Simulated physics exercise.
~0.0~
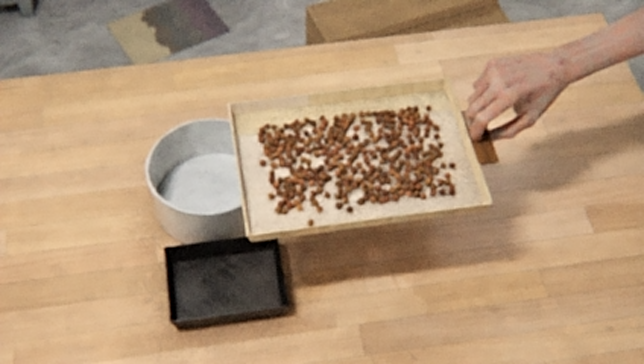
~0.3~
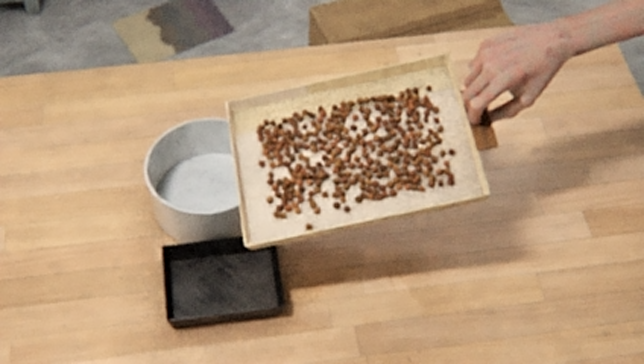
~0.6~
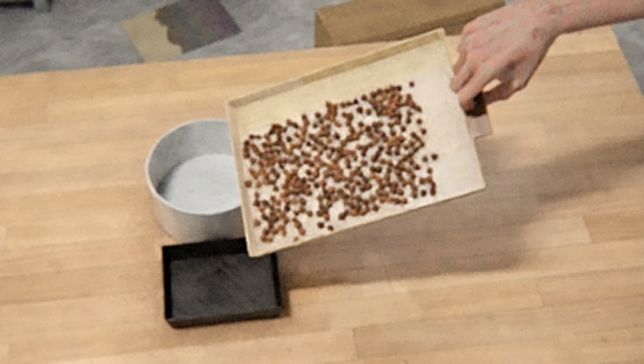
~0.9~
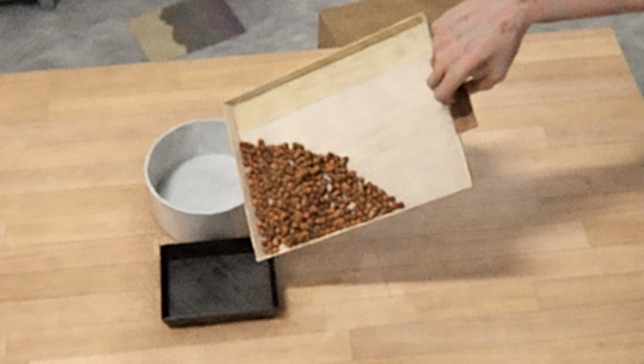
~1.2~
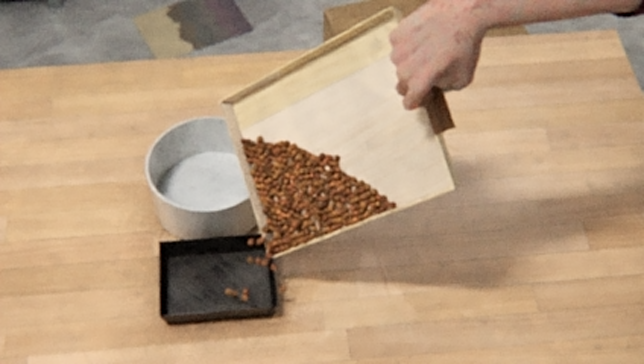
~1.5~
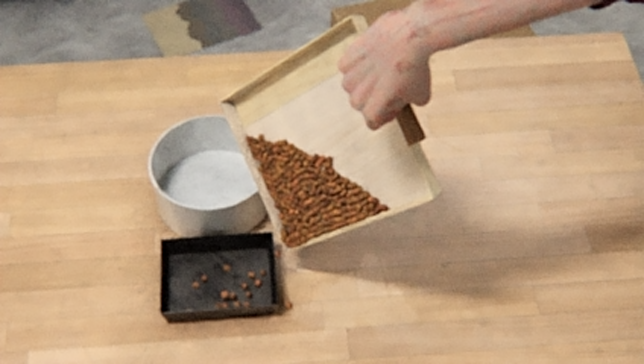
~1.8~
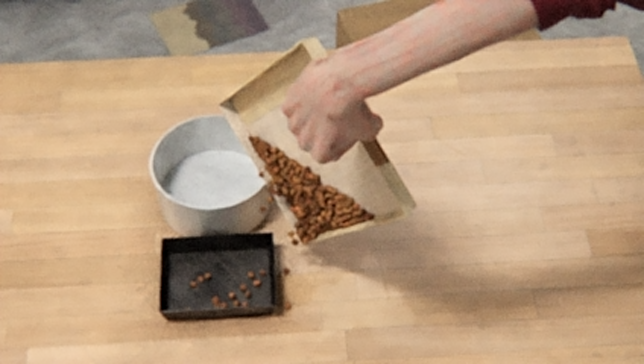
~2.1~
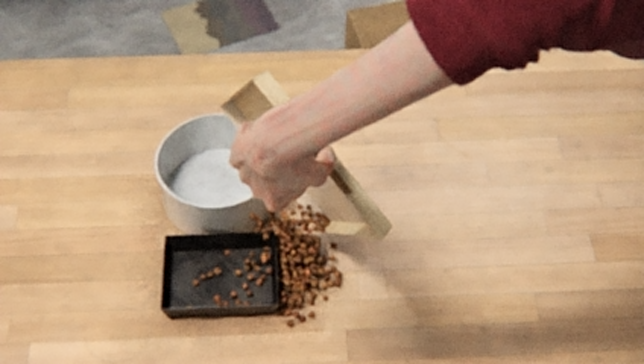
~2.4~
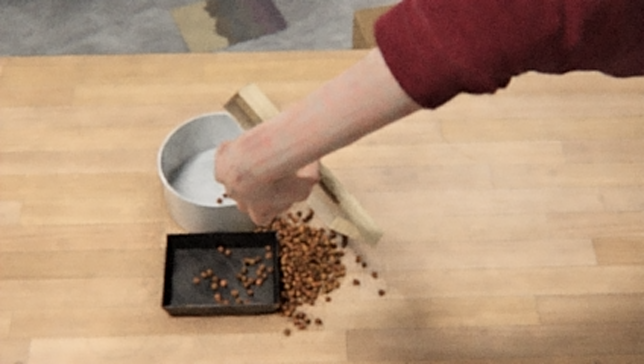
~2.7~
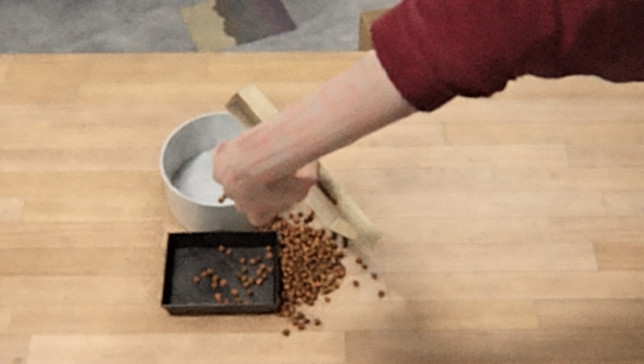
To begin with, a hand holds a shallow tray scattered with small brown cereal balls above a wooden table, where a round white pot and a rectangular black tin stand. The hand tips the tray toward the left, and the balls slide into a heap along its lower edge and corner. A few drop into the black tin as the tray steepens. Then the arm in a dark red sleeve reaches further over, and most of the load spills onto the table just right of the tin. Finally the tray is held steeply tilted beside the pot, with a loose pile on the wood and only a few balls in the tin.
